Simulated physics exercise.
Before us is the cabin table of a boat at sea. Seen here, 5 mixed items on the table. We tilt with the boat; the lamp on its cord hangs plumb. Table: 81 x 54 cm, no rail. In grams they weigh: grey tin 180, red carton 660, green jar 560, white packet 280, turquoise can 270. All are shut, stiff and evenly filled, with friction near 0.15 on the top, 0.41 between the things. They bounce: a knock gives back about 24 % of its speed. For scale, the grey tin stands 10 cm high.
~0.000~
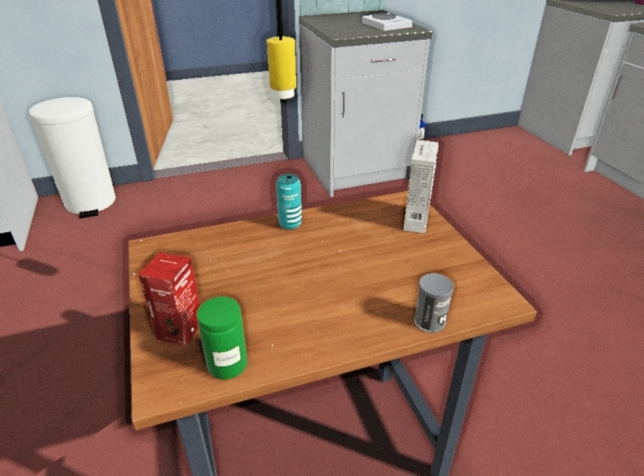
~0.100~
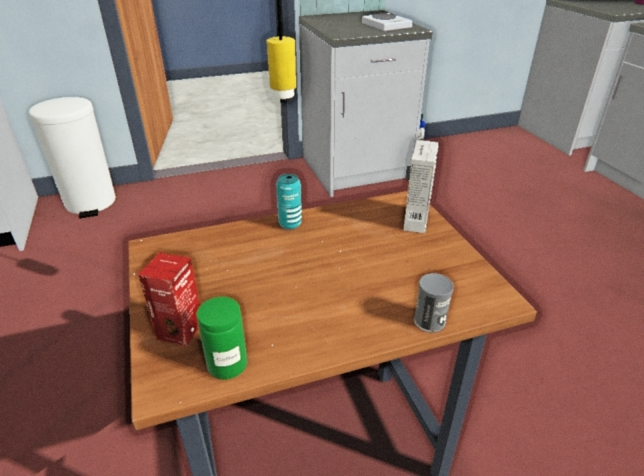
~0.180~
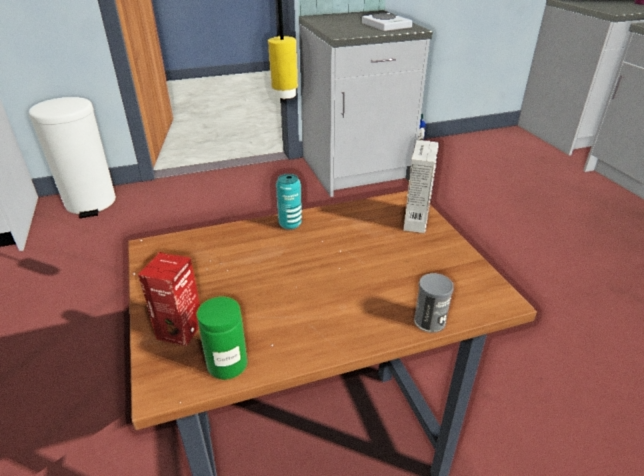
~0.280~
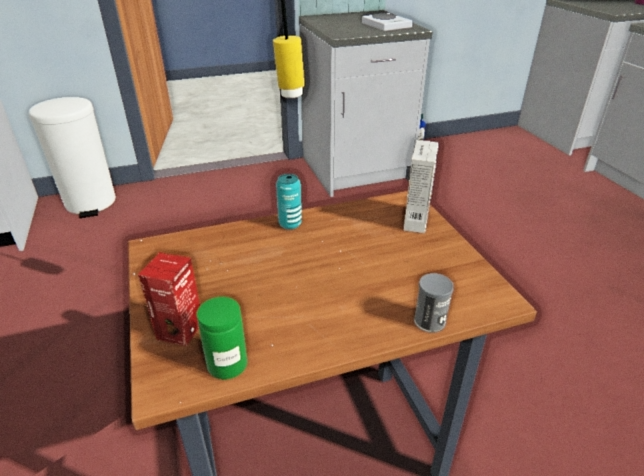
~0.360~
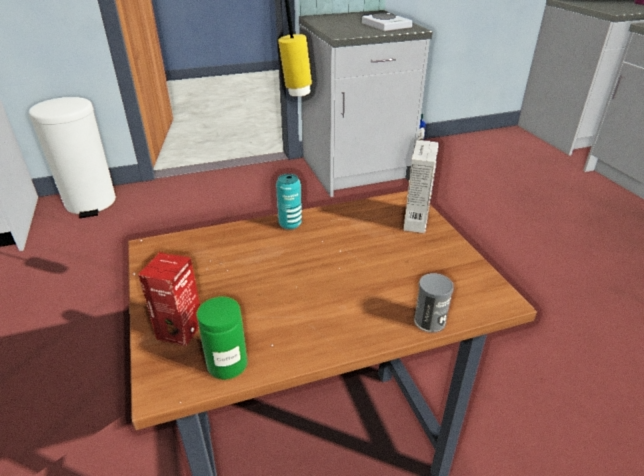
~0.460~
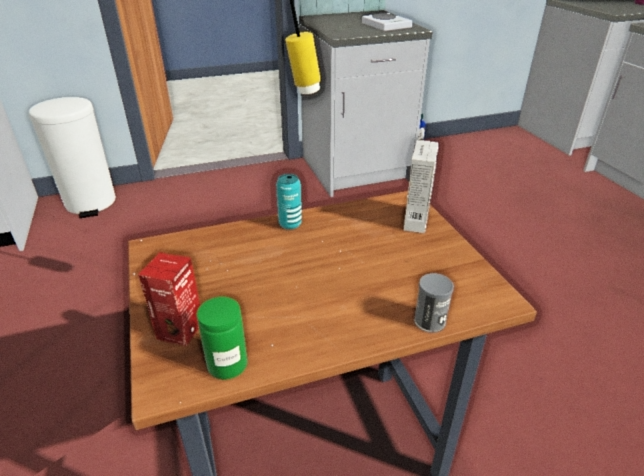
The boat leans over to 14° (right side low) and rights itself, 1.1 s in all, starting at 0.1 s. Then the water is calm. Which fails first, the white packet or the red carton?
The first of the two, the white packet.
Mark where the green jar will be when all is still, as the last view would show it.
Around (290, 323).
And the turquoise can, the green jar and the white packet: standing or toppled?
The turquoise can keeps standing; the green jar is still upright; the white packet tips over.
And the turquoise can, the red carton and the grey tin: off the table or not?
The turquoise can ends on the table; the red carton is still on the table; the grey tin ends on the table.
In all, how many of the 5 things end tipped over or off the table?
That comes to 1.
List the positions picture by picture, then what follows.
Boat level; white packet (421, 187); red carton (173, 300), in the first frame.
Boat level; turquoise can (289, 203); grey tin (433, 303), in the second frame.
Floor tilted 1°, right side down; green jar (223, 339); turquoise can (289, 203), in the third frame.
Floor tilted 3°, right side down; grey tin (433, 303); green jar (223, 339), in the fourth frame.
Floor tilted 6°, right side down; turquoise can (289, 203); grey tin (433, 303), in the fifth frame.
Floor tilted 10°, right side down; white packet (421, 187); red carton (173, 300), in the sixth frame.
Around 0.86 s, floor tilted 10°, right side down; white packet shifted 6 cm near (442, 183); red carton shifted 6 cm near (205, 293); turquoise can shifted 6 cm.
Around 1.16 s, boat level; white packet now off the table; red carton shifted 13 cm near (238, 286); turquoise can shifted 13 cm.
Around 1.46 s, boat level; red carton shifted 13 cm near (239, 286); turquoise can shifted 13 cm; green jar shifted 13 cm.
Finally (1.7 s), off the table, white packet; not toppled but over 5 cm from the start, grey tin, red carton, green jar and turquoise can. Final places as that camera would see them, red carton near (239, 286). White packet went at 0.92 s; red carton was never lost.
